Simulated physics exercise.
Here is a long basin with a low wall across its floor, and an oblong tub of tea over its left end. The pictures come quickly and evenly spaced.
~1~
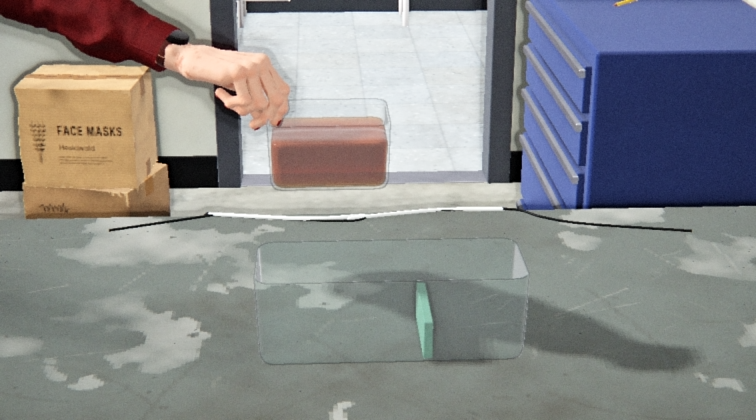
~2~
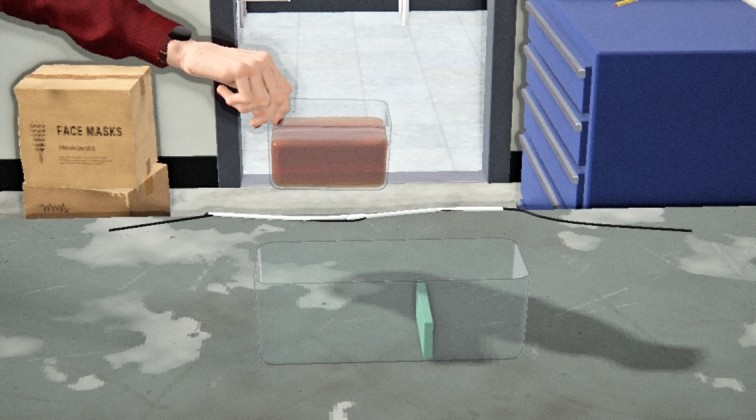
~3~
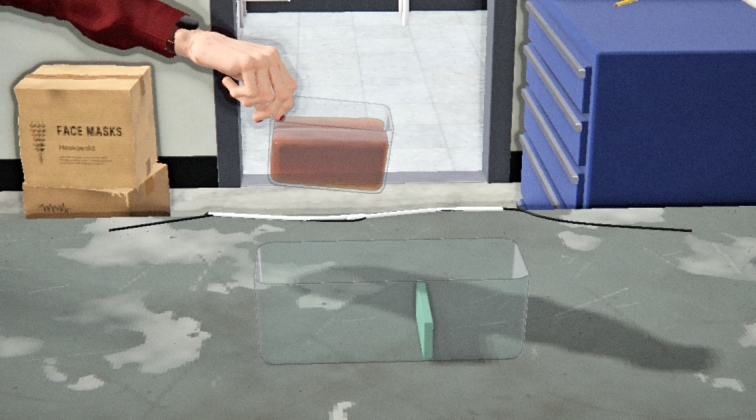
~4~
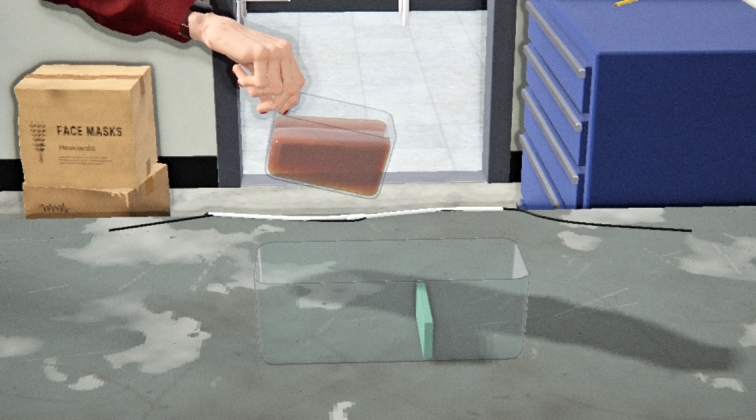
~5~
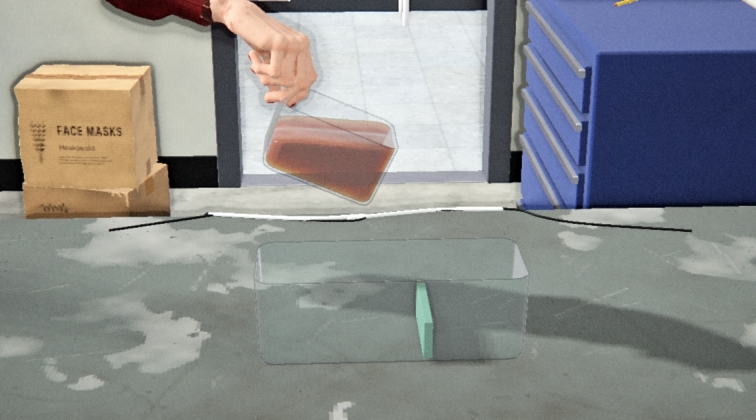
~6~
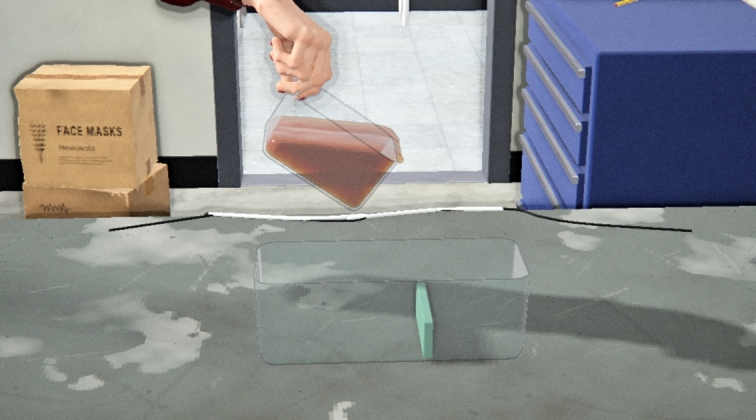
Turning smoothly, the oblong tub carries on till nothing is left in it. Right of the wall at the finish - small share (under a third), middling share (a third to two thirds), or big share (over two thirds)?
Middling.
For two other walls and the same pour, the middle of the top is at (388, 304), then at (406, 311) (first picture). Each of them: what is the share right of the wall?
Record: Case 1 near 70 %, case 2 near 50 %.
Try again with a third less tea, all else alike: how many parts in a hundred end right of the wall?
Best guess: Around 30 %.
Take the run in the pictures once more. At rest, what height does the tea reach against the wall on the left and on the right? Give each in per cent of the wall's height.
On the left 30 %, on the right 50 %.
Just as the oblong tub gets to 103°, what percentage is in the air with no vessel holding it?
Airborne share: Approx. 50 %.
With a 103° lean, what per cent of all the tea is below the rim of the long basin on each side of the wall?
Left part 0 %; right part 30 %.
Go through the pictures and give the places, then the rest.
It leans 0°; its right rim is at (388, 113); the tea meets the walls at (271, 130) and (386, 129); the long basin's rim runs from (256, 264) to (523, 259); the wall's top is at (424, 303), in the first frame.
It leans 2°; its right rim is at (389, 115); the tea meets the walls at (271, 129) and (386, 129), in the second frame.
It leans 6°; its right rim is at (391, 120); the tea meets the walls at (272, 128) and (387, 130), in the third frame.
It leans 14°; its right rim is at (393, 128); the tea meets the walls at (273, 128) and (390, 131), in the fourth frame.
It leans 24°; its right rim is at (395, 138); the tea meets the walls at (272, 128) and (393, 134), in the fifth frame.
It leans 36°; its right rim is at (394, 151); the tea meets the walls at (270, 126) and (394, 143); 4 per cent is over the edge, in the sixth frame.
A moment on, the oblong tub is tipped right over and 18 per cent is still to pour, 1 is left of the wall and 31 right of it.
Next, the oblong tub is tipped right over and 2 per cent is still to pour, 34 is left of the wall and 37 right of it.
Then the oblong tub is tipped right over and 0 per cent is still to pour, 45 is left of the wall and 42 right of it.
Later the oblong tub is tipped right over and 0 per cent is still to pour, 47 is left of the wall and 42 right of it.
In the end 47 per cent lies left of the wall, 42 right of it and 11 outside.
